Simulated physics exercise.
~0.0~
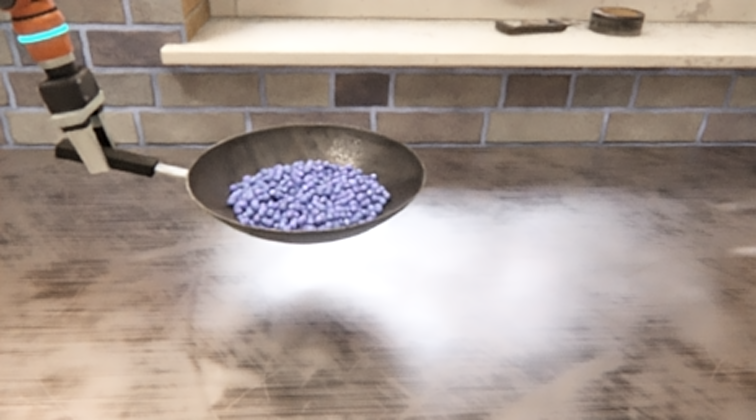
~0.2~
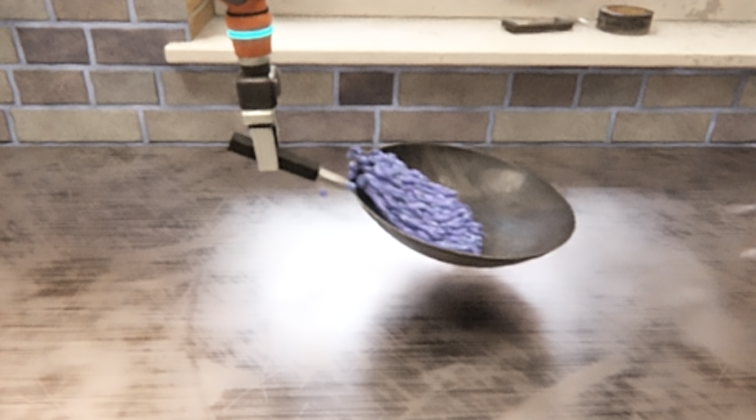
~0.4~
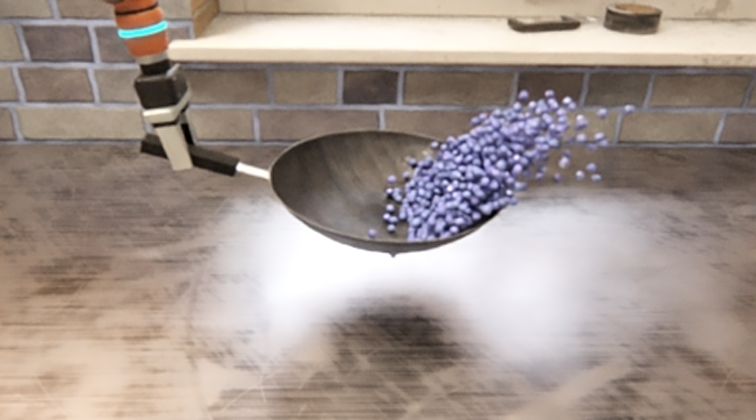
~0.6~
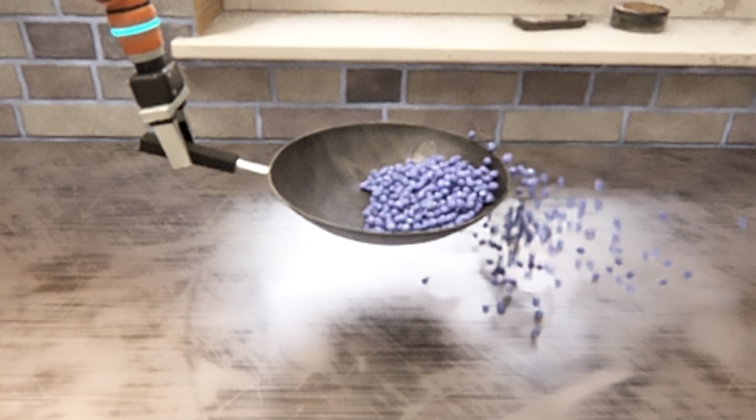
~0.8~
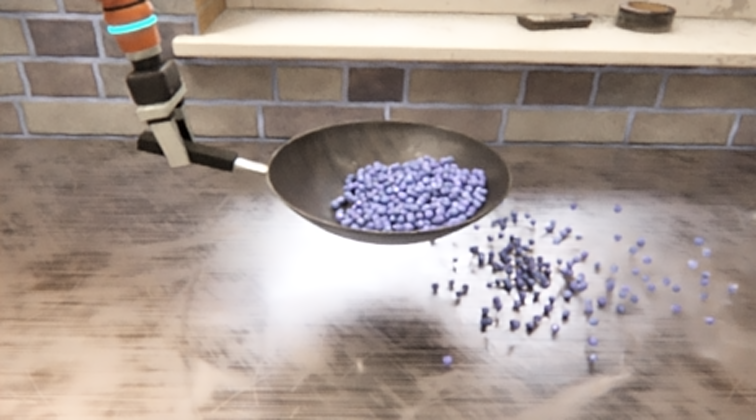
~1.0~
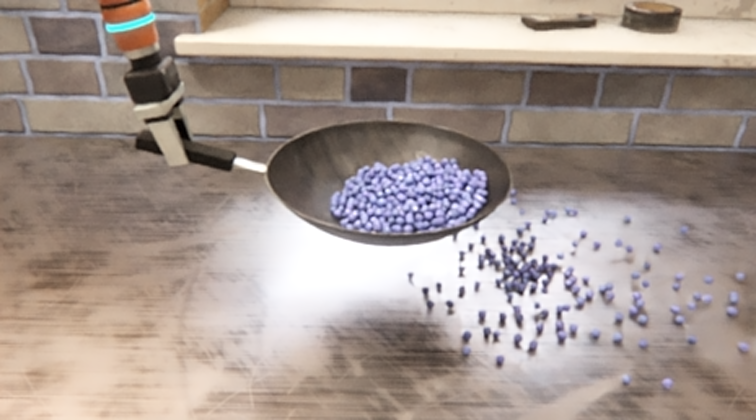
Robot arm swinging a dark wok of purple beads right, then jerking it back left, spilling some onto the countertop.
